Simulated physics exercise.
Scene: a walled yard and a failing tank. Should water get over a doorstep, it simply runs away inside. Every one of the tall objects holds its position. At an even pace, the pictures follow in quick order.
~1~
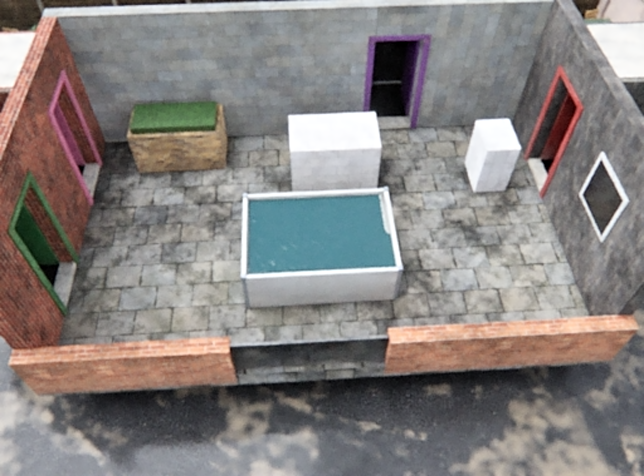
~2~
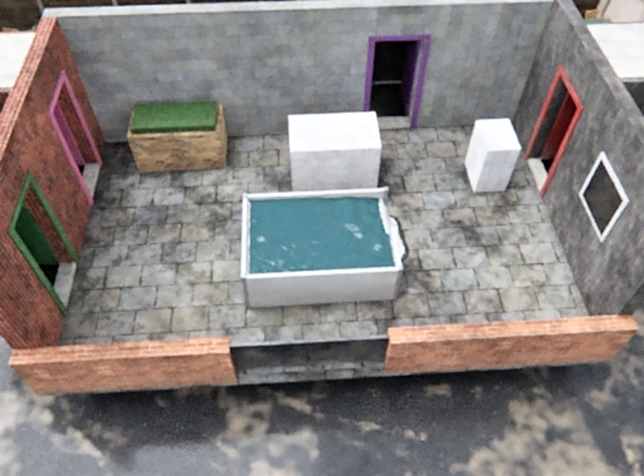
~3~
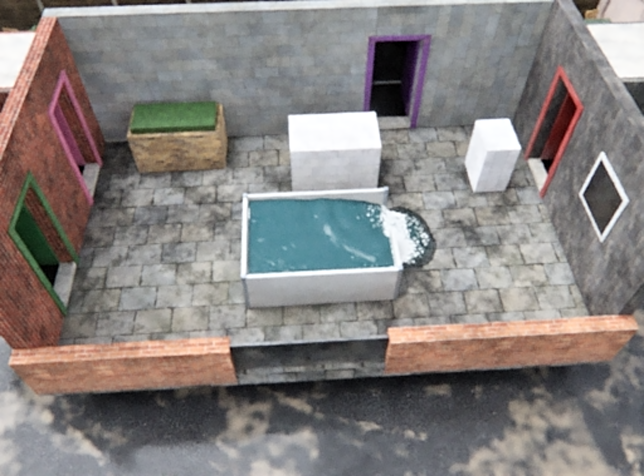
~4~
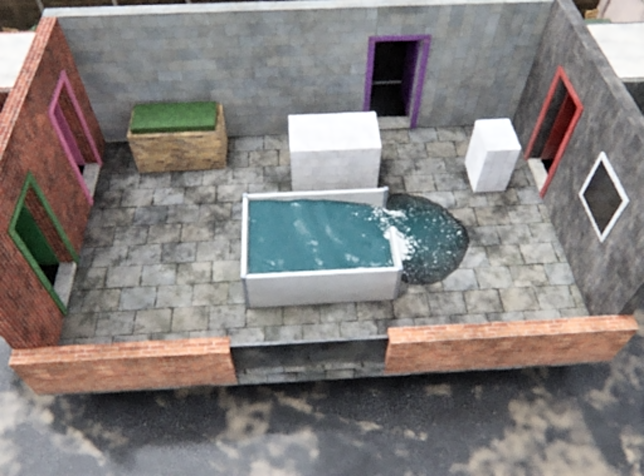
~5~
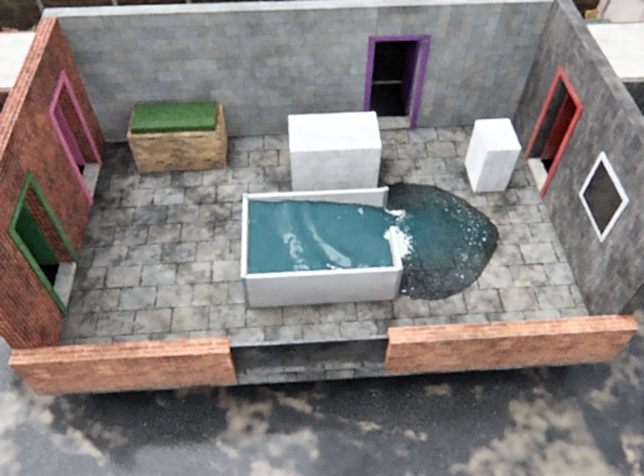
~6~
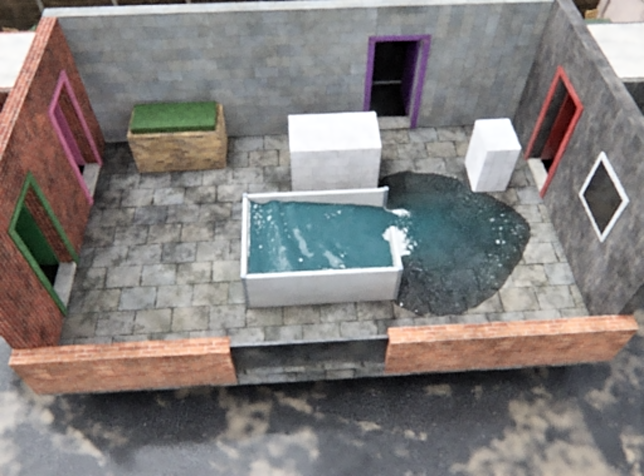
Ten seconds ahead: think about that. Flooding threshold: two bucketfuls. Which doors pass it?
At the end, the pink door does not exceed two buckets; the red door exceeds two buckets; the purple door does not exceed two buckets; the green door does not exceed two buckets.
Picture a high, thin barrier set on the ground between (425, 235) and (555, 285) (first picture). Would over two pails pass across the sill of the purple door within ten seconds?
Reading for purple: It gets too much.
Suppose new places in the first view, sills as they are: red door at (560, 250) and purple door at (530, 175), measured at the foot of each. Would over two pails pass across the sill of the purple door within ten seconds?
Purple: Exceeds it.
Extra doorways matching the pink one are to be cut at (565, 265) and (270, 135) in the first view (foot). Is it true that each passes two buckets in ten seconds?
Result: First overshoots, second undershoots.
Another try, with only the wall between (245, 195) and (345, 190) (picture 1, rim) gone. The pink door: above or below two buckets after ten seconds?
My reading: Pink door floods.
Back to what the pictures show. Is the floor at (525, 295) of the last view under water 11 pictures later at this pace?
Call it swamped.
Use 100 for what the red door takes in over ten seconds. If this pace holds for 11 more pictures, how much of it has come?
By my reckoning, 35 percent.
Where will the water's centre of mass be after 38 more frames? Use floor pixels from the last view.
I'd put my finger on (394, 236).
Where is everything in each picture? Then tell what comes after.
The first picture shows the tank at (319, 234) is whole and still.
In the second picture, water pours out at (385, 229) and has run to a hidden place.
In the third picture, water pours out at (384, 231) and has run to (431, 248).
In the fourth picture, water pours out at (384, 231) and has run to (464, 244).
In the fifth picture, water pours out at (384, 231) and has run to (493, 229).
In the sixth picture, water pours out at (384, 231) and has run to (520, 220).
A moment on, water covers 30 % of the floor; the pink door not reached, the red door under two buckets in, the purple door not reached, the green door not reached.
Next, water covers 35 % of the floor; the pink door not reached, the red door over two buckets in, the purple door wet at the sill, nothing in, the green door not reached.
Then, water covers 40 % of the floor; the pink door not reached, the red door far over two buckets in, the purple door wet at the sill, nothing in, the green door not reached.
Later, water covers 65 % of the floor; the pink door not reached, the red door far over two buckets in, the purple door wet at the sill, nothing in, the green door not reached.
In the end, water covers 95 % of the floor; the pink door wet at the sill, nothing in, the red door far over two buckets in, the purple door wet at the sill, nothing in, the green door wet at the sill, nothing in.
